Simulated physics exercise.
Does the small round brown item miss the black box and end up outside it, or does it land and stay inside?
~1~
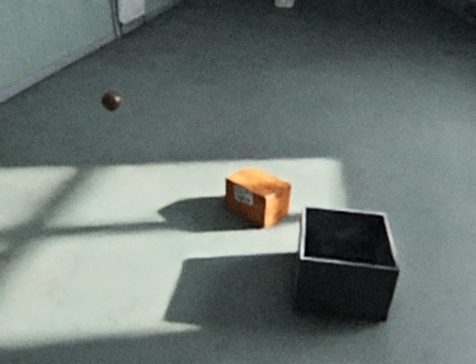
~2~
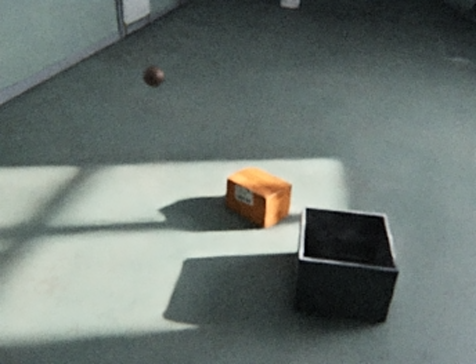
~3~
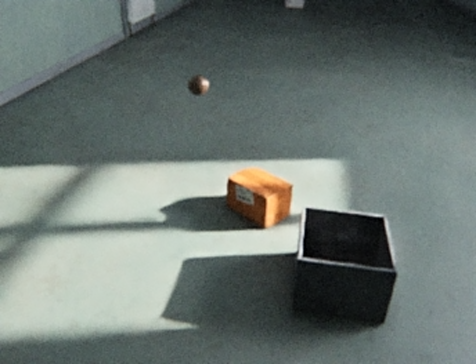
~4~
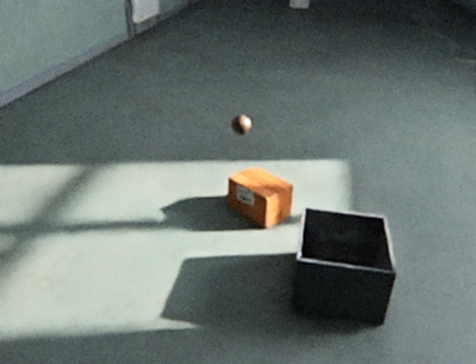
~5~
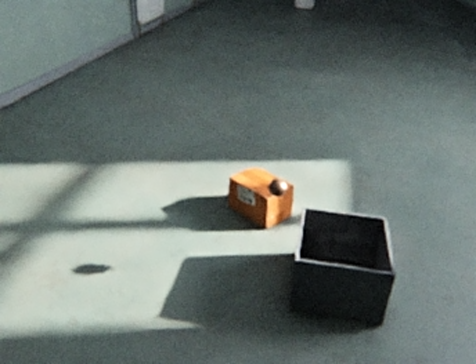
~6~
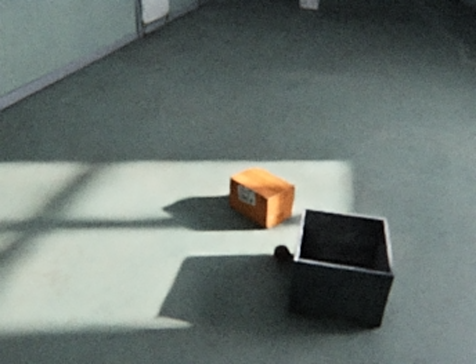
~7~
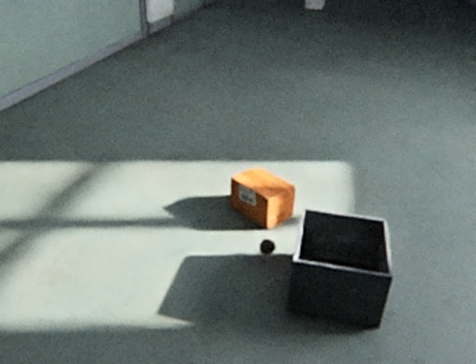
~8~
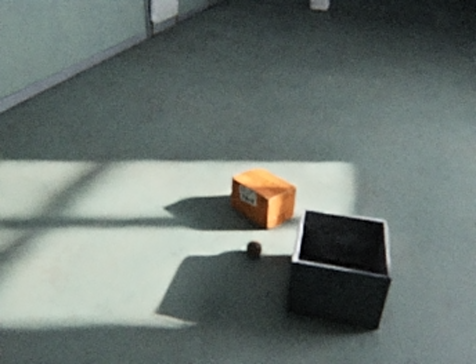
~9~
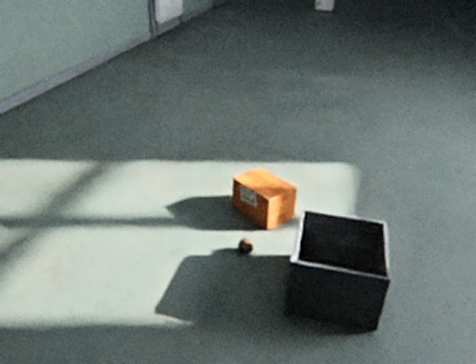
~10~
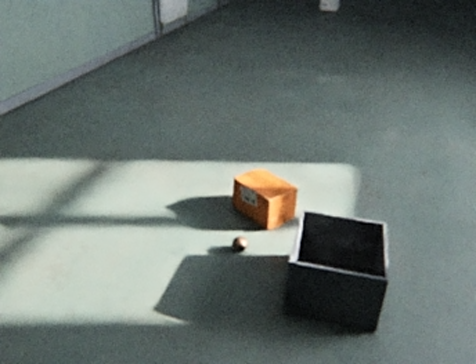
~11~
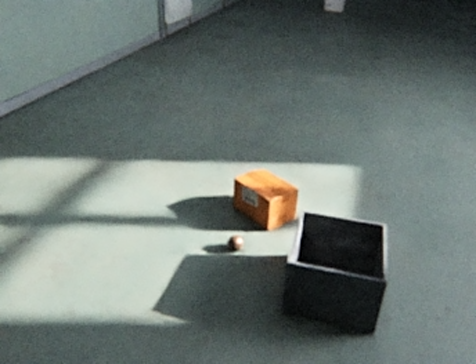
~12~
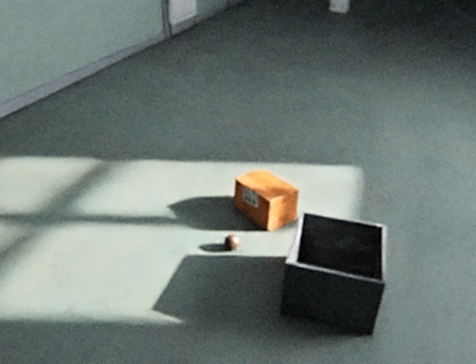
It misses and ends up on the floor outside, to the left of the black box and in front of the orange parcel.
